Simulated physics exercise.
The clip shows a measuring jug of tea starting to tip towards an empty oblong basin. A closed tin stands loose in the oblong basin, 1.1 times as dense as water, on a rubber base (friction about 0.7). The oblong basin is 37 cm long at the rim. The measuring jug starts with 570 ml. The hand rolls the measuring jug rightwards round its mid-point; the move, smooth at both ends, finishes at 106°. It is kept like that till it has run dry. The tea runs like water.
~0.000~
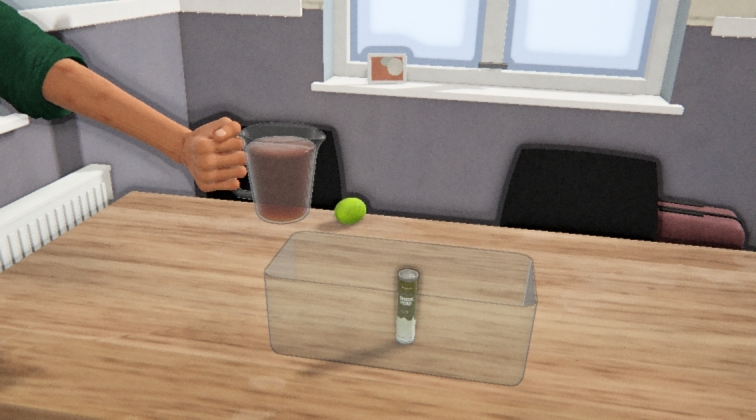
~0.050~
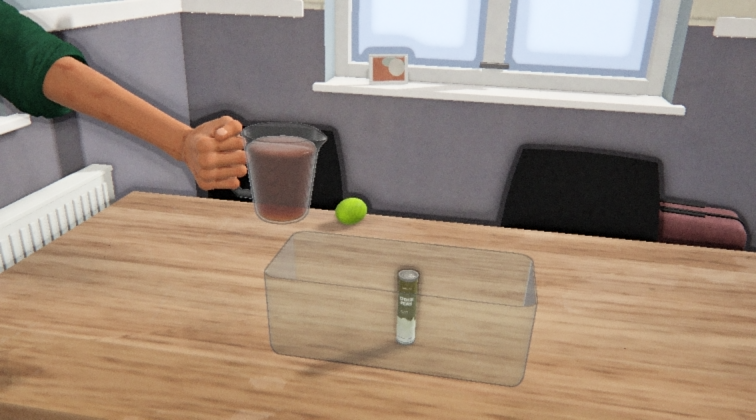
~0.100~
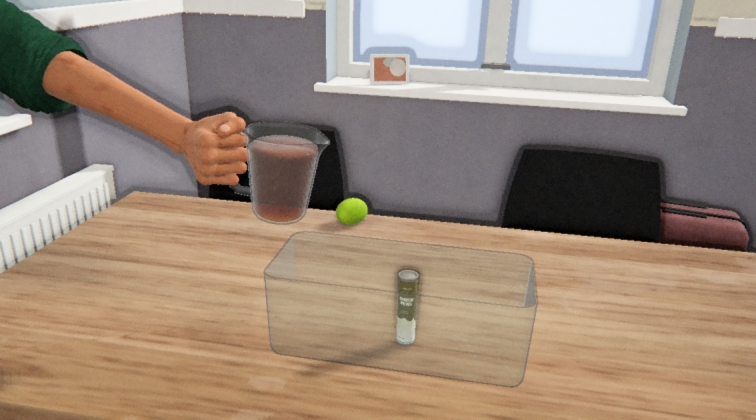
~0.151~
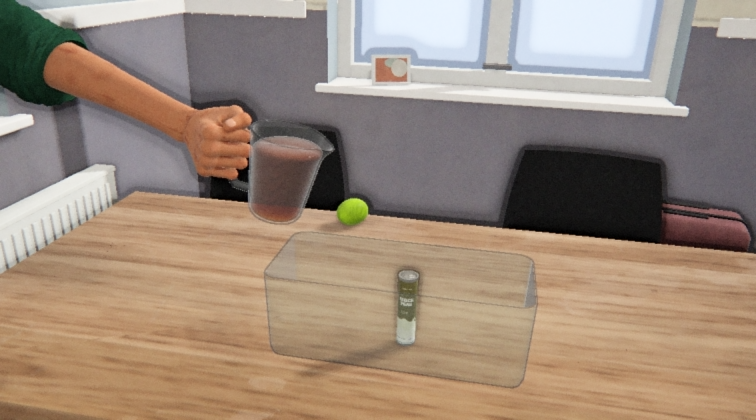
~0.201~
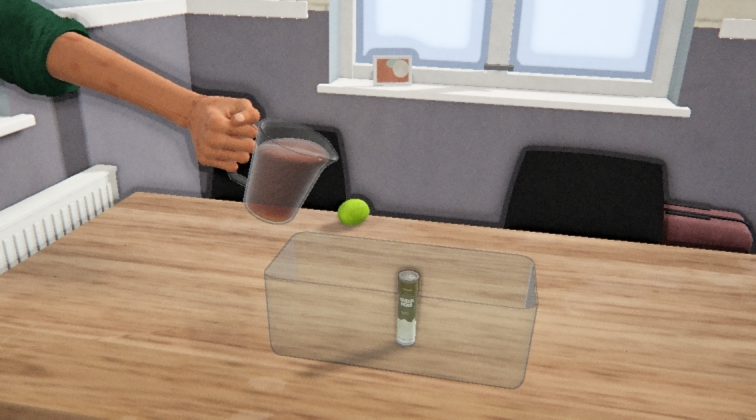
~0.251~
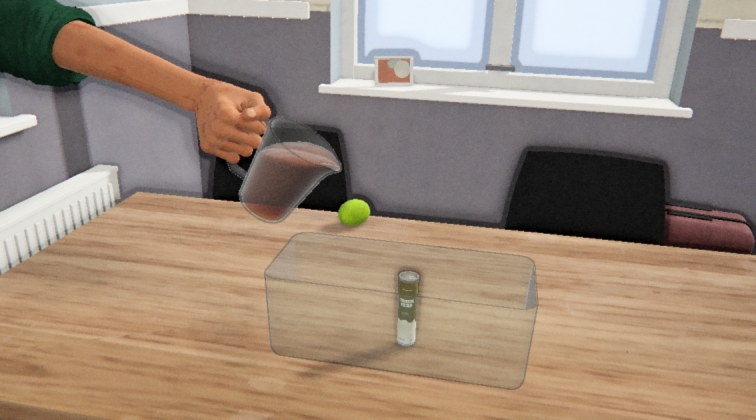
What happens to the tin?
It remains upright.
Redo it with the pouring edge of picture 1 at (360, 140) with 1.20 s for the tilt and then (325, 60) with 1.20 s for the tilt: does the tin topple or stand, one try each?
First it goes over; then it falls.
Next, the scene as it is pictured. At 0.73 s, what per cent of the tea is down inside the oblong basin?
Some 78 per cent.
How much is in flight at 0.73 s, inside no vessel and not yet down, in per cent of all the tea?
About 12 per cent.
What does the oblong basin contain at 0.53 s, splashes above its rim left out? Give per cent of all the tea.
Some 22 per cent.
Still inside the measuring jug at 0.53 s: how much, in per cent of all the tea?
Some 54 per cent.
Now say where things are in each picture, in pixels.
In the first picture, it leans 0°; its right rim is at (325, 137); the tea meets the walls at (249, 141) and (316, 147); the oblong basin's rim runs from (279, 252) to (534, 281); the tin's top is at (408, 278).
In the second picture, it leans 1°; its right rim is at (327, 138); the tea meets the walls at (250, 141) and (317, 148).
In the third picture, it leans 6°; its right rim is at (329, 142); the tea meets the walls at (253, 140) and (319, 149).
In the fourth picture, it leans 13°; its right rim is at (334, 149); the tea meets the walls at (257, 141) and (323, 152).
In the fifth picture, it leans 22°; its right rim is at (338, 159); the tea meets the walls at (259, 145) and (331, 154).
In the sixth picture, it leans 33°; its right rim is at (341, 170); the tea meets the walls at (258, 156) and (340, 163).
Then, 0.53 s in, the tilt is 95° and 54 per cent is still to pour; the tin stands where it began.
Then, 0.73 s in, the tilt is 106° and 11 per cent is still to pour; the tin stands where it began.
Then, 0.94 s in, the tilt is 106° and 1 per cent is still to pour; the tin stands where it began.
Then, 1.17 s in, the tilt is 106° and 0 per cent is still to pour; the tin stands where it began.
Finally, the tin stands where it began.
